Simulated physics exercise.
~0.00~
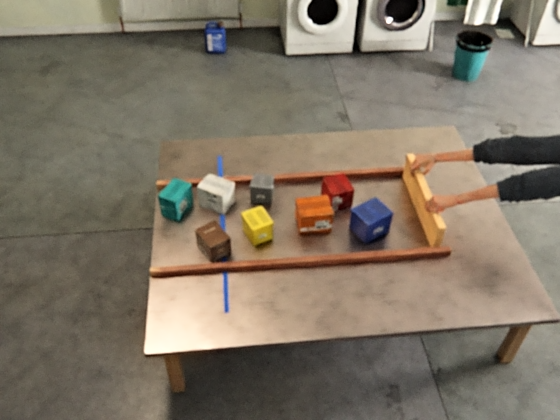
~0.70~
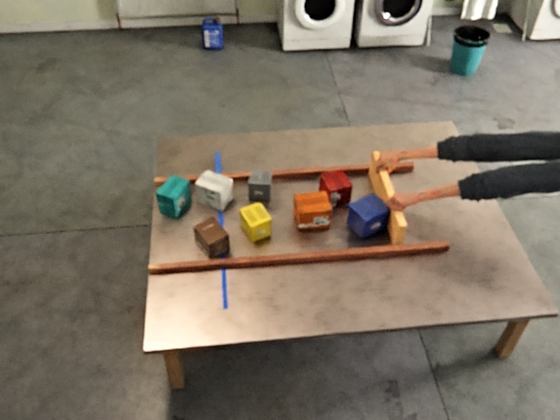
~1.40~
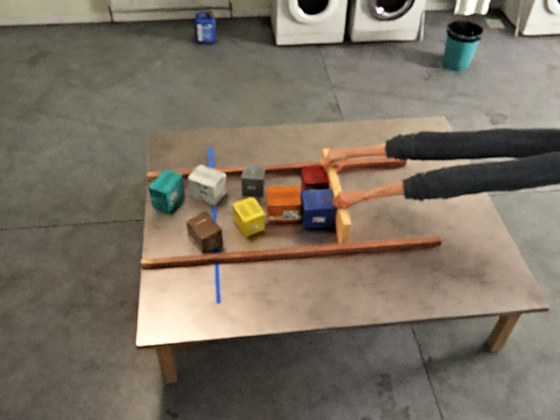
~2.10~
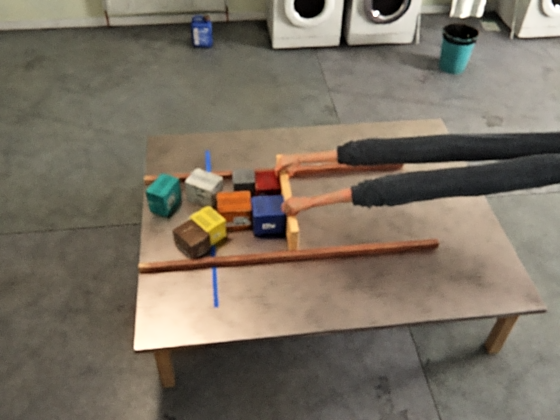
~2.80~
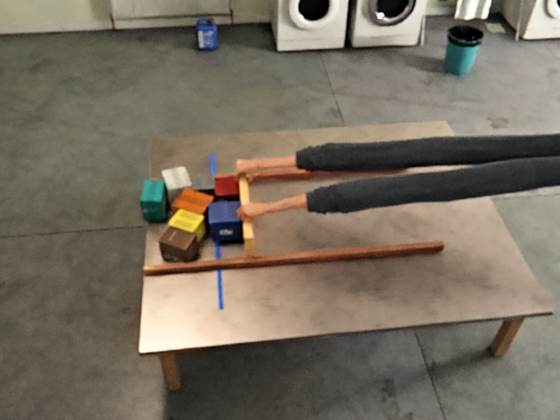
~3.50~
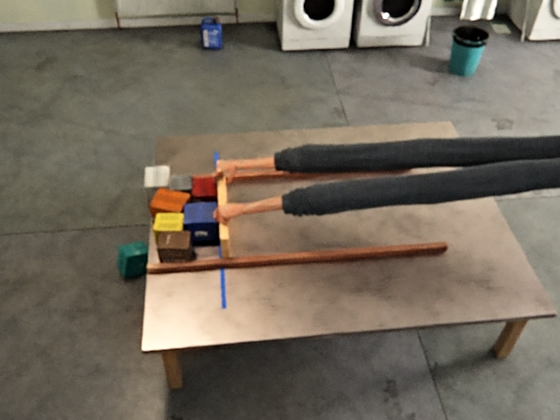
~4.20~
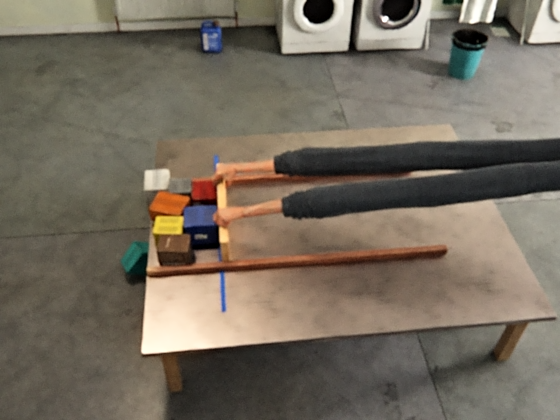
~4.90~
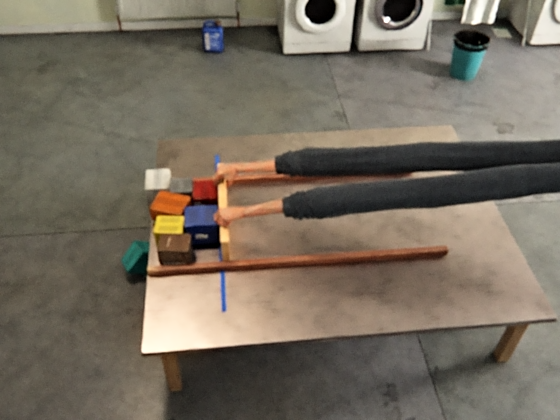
Hands pushing a wooden plank left across a table, crowding colourful boxes together until the turquoise one drops off the edge.
